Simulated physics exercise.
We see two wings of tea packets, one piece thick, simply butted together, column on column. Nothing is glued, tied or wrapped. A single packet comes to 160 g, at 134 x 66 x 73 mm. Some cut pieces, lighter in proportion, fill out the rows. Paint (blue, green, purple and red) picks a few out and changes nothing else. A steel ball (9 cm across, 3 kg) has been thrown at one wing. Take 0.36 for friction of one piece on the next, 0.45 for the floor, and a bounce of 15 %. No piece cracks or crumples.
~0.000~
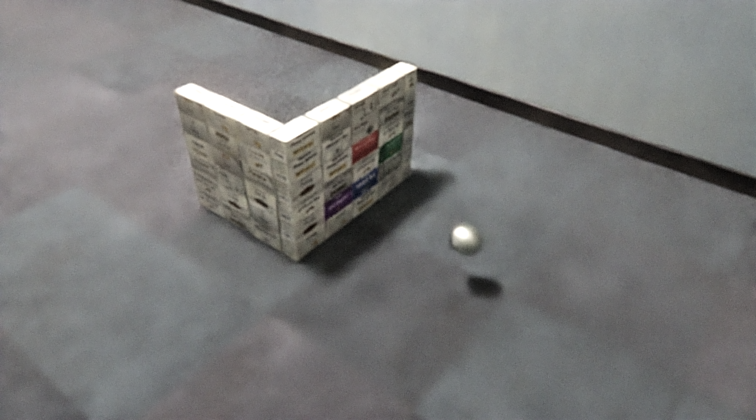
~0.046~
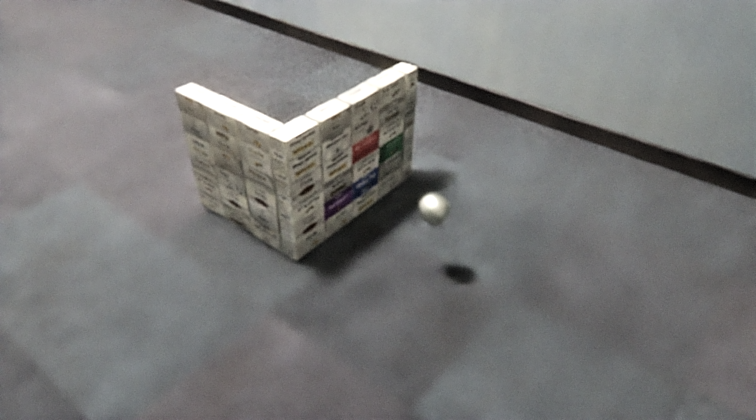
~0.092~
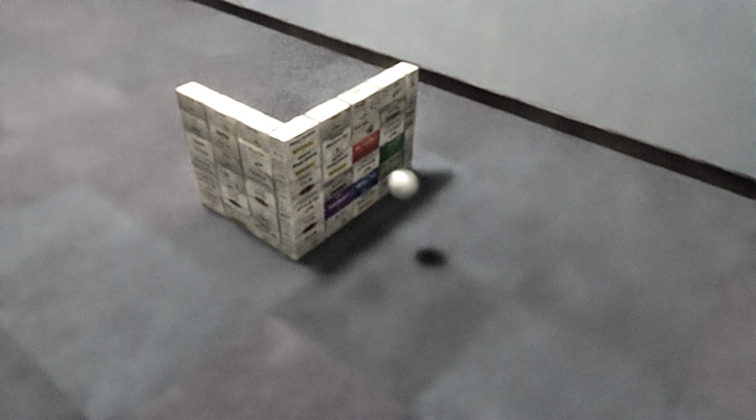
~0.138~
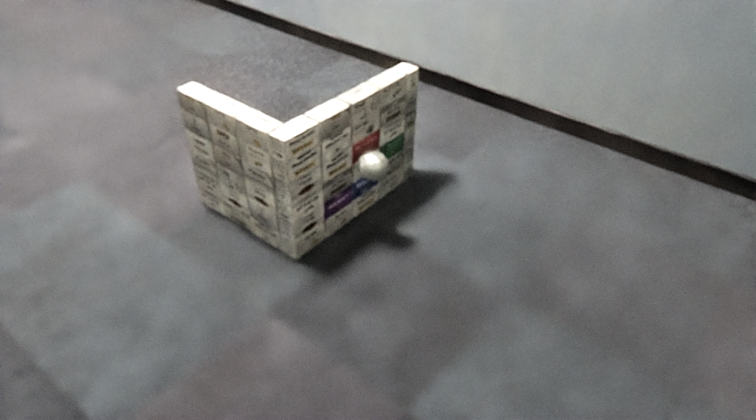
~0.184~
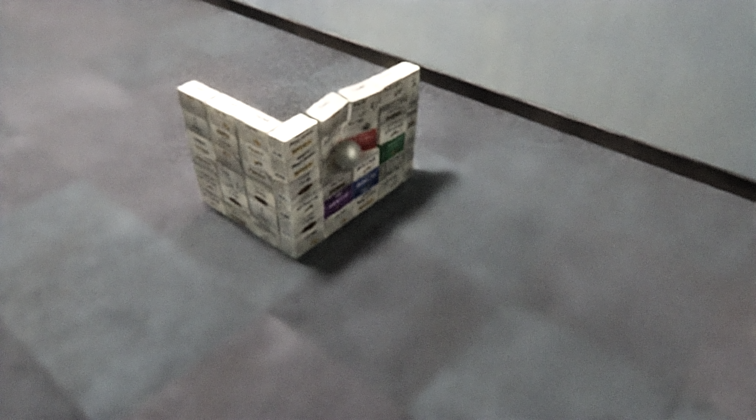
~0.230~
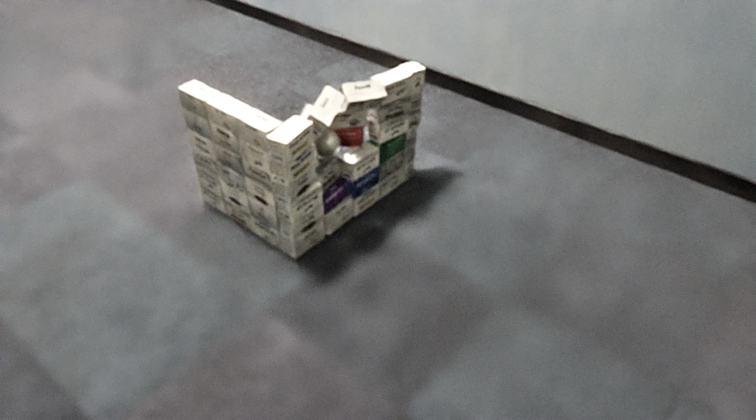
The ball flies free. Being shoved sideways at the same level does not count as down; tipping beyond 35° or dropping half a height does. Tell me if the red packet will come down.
It drops.
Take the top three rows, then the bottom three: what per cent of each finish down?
From the top 40, from the bottom 10 per cent.
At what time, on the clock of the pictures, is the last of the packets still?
At about 1.5 s.
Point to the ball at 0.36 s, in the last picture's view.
Near (274, 136).
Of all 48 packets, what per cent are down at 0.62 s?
At that moment 25 per cent.
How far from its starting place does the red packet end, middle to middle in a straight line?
About 42 cm.
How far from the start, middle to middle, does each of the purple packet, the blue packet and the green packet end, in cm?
About: Purple 16, blue 0, green 0.
By 0.36 s, ball still moving; 8 of the 48 packets down; red packet tilted 19°, 11 cm lower; purple packet tilted 55°, 52 mm lower.
By 0.62 s, ball still moving; 11 of the 48 packets down; red packet 22 cm lower; purple packet on its side.
When it is over (1.6 s), ball rolling away; 11 of the 48 packets down; red packet 22 cm lower; purple packet on its side; green packet unmoved. In pixels of the last frame, middles, red packet near (305, 152), purple packet near (299, 203).
